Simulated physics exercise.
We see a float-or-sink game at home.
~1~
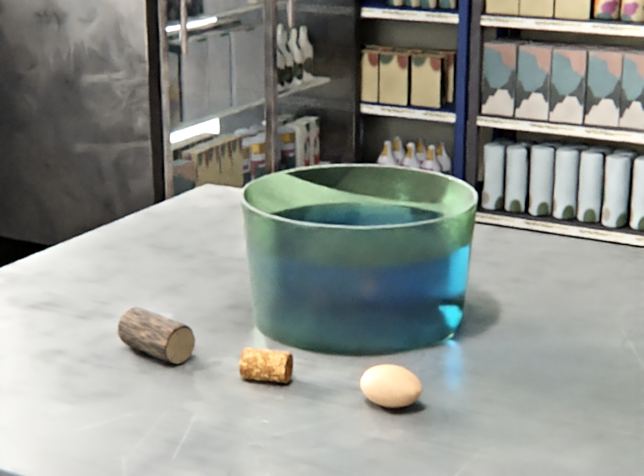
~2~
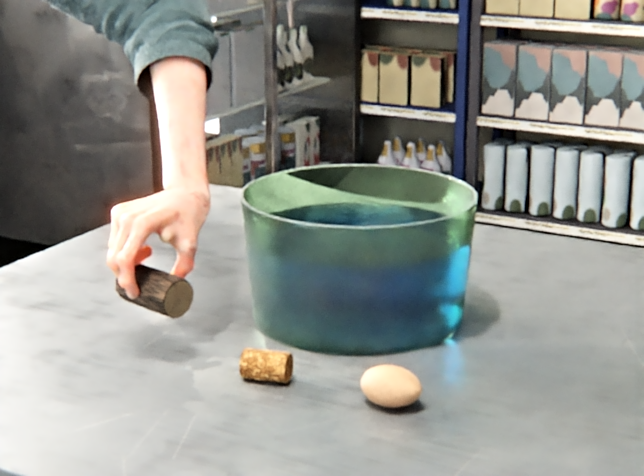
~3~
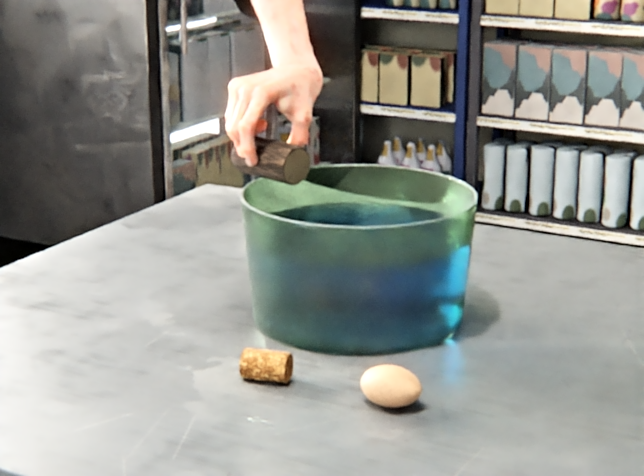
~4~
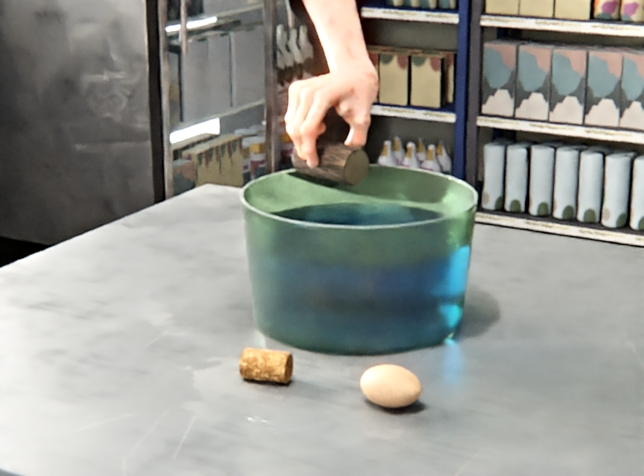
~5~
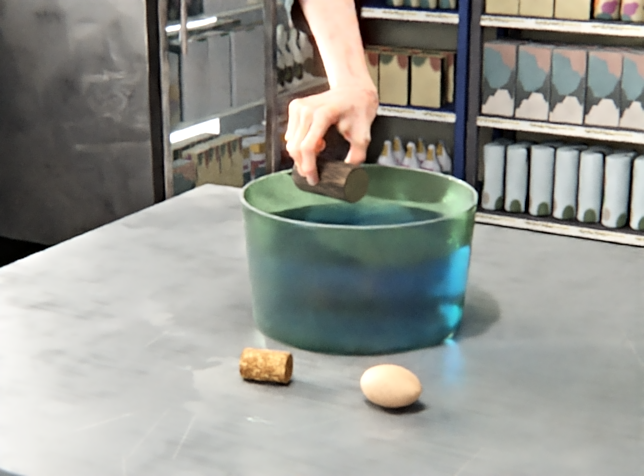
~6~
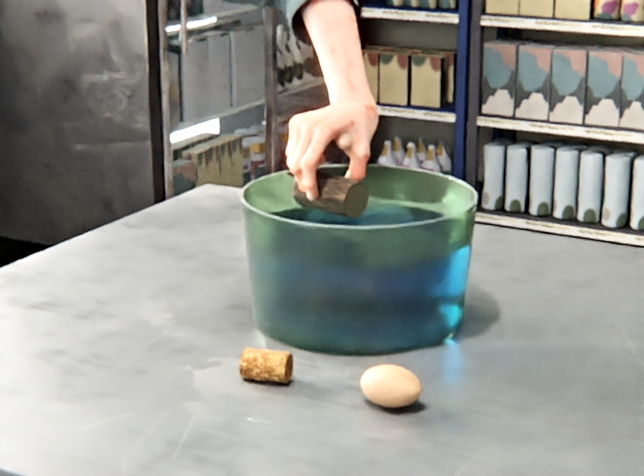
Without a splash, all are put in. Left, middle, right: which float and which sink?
From the left: It stays at the surface, it stays at the surface, it goes to the bottom.
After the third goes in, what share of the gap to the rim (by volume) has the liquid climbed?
I make it 6 per cent.
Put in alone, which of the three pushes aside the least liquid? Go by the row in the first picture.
The one in the middle.
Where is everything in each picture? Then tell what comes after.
The first picture shows the row from the left; piece of branch (156, 335); cork (267, 365); egg (392, 386).
The second picture shows a hand picks up the piece of branch; piece of branch (154, 290); egg (392, 386).
In the third picture, it is carried over; piece of branch (271, 159); cork (267, 365).
In the fourth picture, it is above the basin; piece of branch (330, 161); egg (392, 386).
The fifth picture shows it comes down; piece of branch (330, 178); cork (267, 365).
In the sixth picture, it is just over the surface; piece of branch (330, 194); cork (267, 365); egg (392, 386).
Next, the piece of branch rides on the surface.
After that, the cork rides on the surface.
Finally, the egg sinks; afloat, piece of branch and cork.
